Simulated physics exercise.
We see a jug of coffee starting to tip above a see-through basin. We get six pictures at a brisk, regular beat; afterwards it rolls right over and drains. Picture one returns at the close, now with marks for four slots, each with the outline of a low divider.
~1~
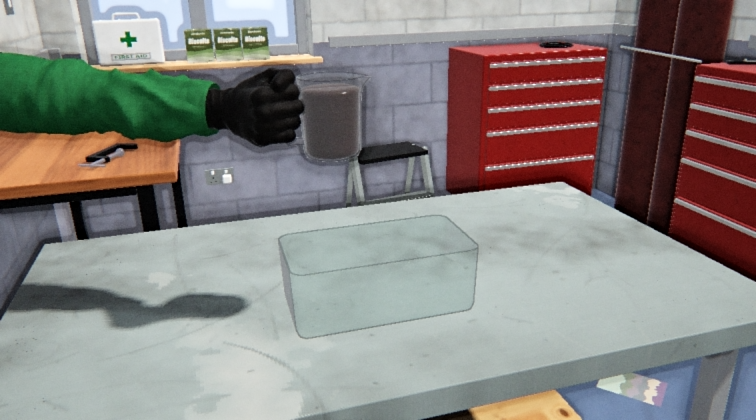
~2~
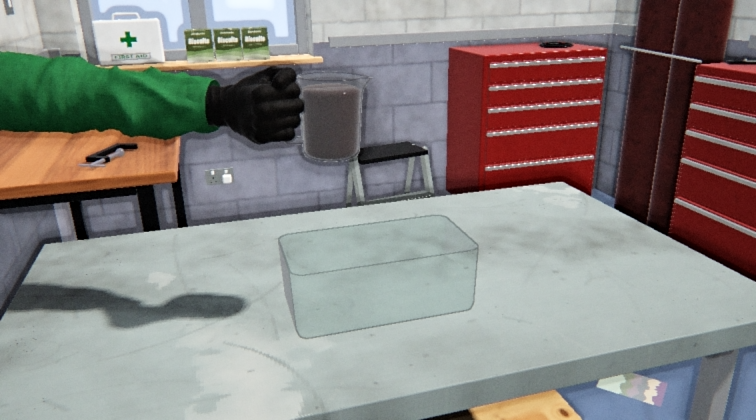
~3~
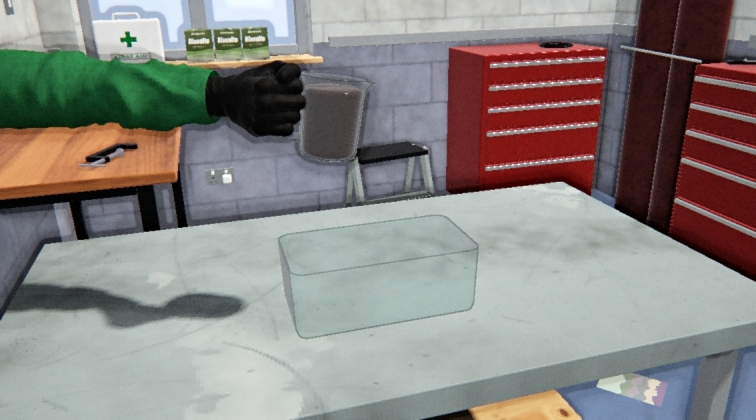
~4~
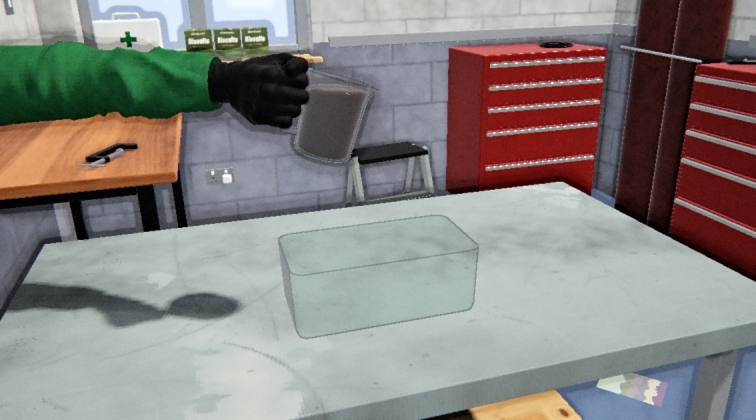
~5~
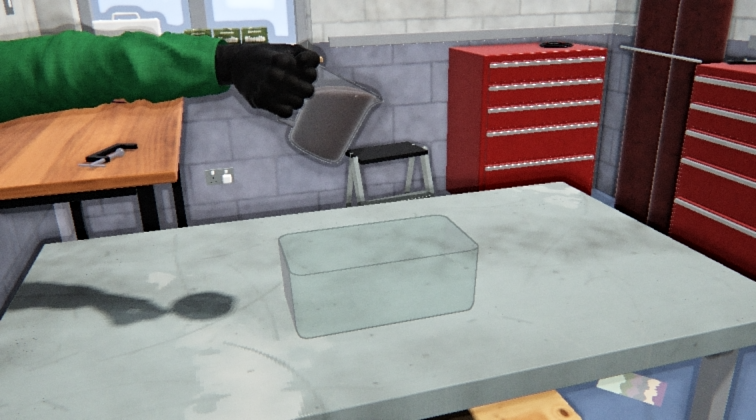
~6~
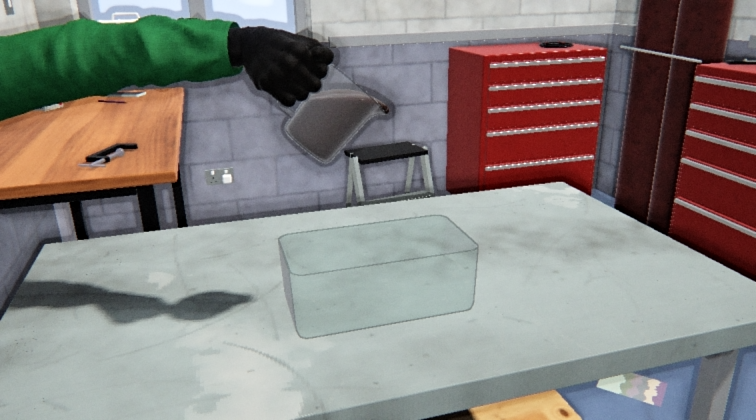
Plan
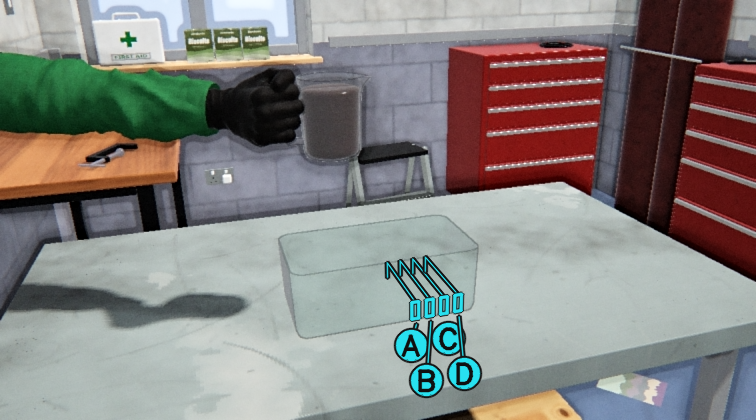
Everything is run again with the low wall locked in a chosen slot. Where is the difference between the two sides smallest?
Go for B.
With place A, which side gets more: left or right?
The right one.
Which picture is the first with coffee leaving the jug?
In picture 6.
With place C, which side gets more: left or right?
The left one.
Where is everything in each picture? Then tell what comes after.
Upright, lip at (370, 76); basin from (296, 337) to (473, 306); nothing has left yet.
Upright, lip at (371, 77); nothing has left yet.
Tipped about 8°, lip at (375, 82); nothing has left yet.
Tipped about 17°, lip at (379, 89); nothing has left yet.
Tipped about 29°, lip at (383, 100); nothing has left yet.
Tipped about 43°, lip at (384, 113); coffee is over the lip, down to (384, 113).
On the marked copy, A at (416, 324); B at (430, 321); C at (445, 318); D at (459, 316).
If A is chosen, about 18 % ends left of the wall and 73 % right of it; 9 % is lost outside.
If B is chosen, about 40 % ends left of the wall and 53 % right of it; 7 % is lost outside.
If C is chosen, about 75 % ends left of the wall and 18 % right of it; 7 % is lost outside.
If D is chosen, about 85 % ends left of the wall and 8 % right of it; 7 % is lost outside.
